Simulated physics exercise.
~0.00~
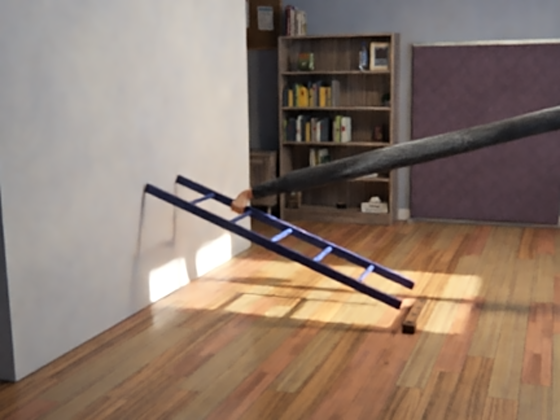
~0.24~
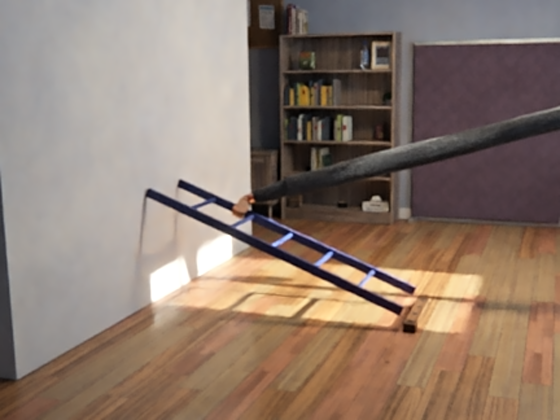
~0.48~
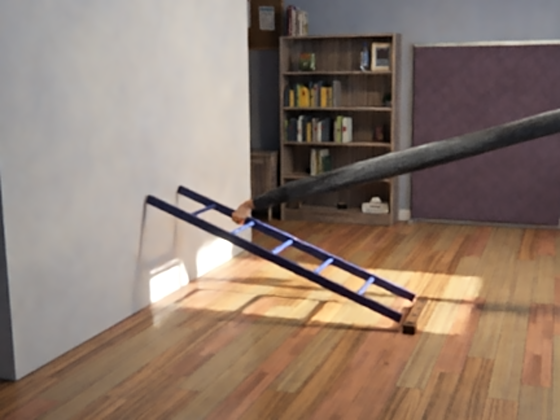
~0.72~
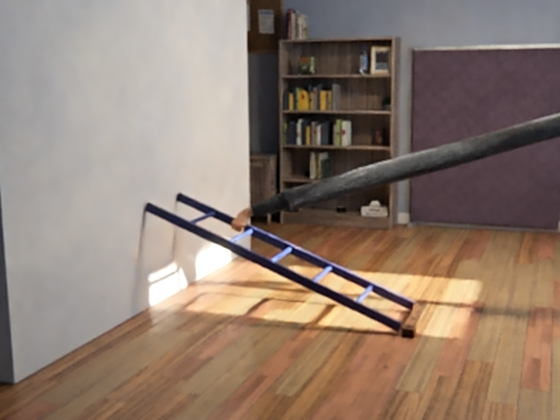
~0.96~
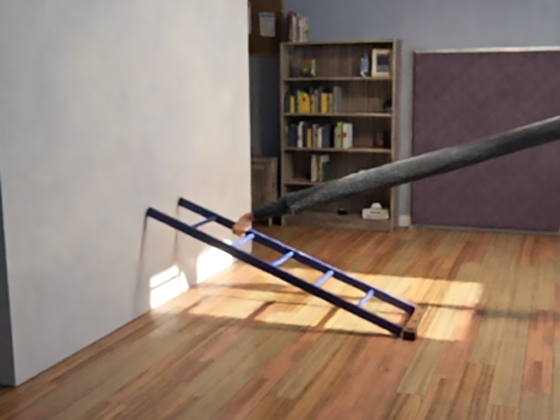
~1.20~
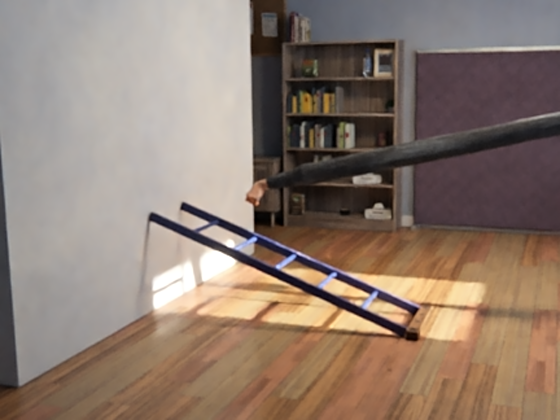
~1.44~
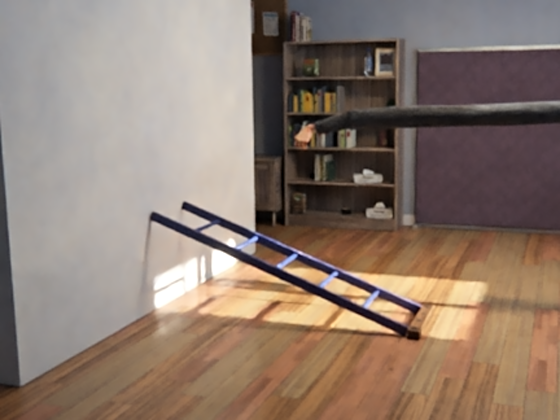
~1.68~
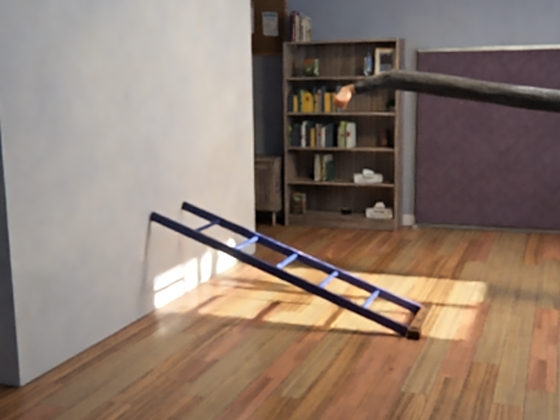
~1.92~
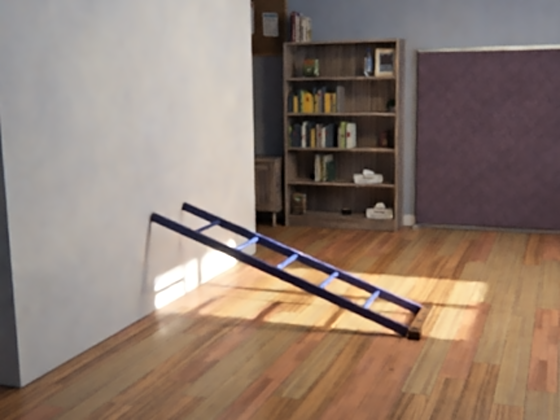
A blue, ladder-like gate leans at a low slant against a pale wall on the left, its lower end by a small batten on the wooden floor. The slightly swaying view looks across a sunlit room towards a bookcase and a purple panel at the back. A long dark-sleeved arm reaches in from the right, its hand at the gate's upper part, and the gate settles slightly lower. The hand then lets go, draws back past the bookcase and leaves on the right. The gate stays leaning against the wall, still and unheld, with its foot by the batten.
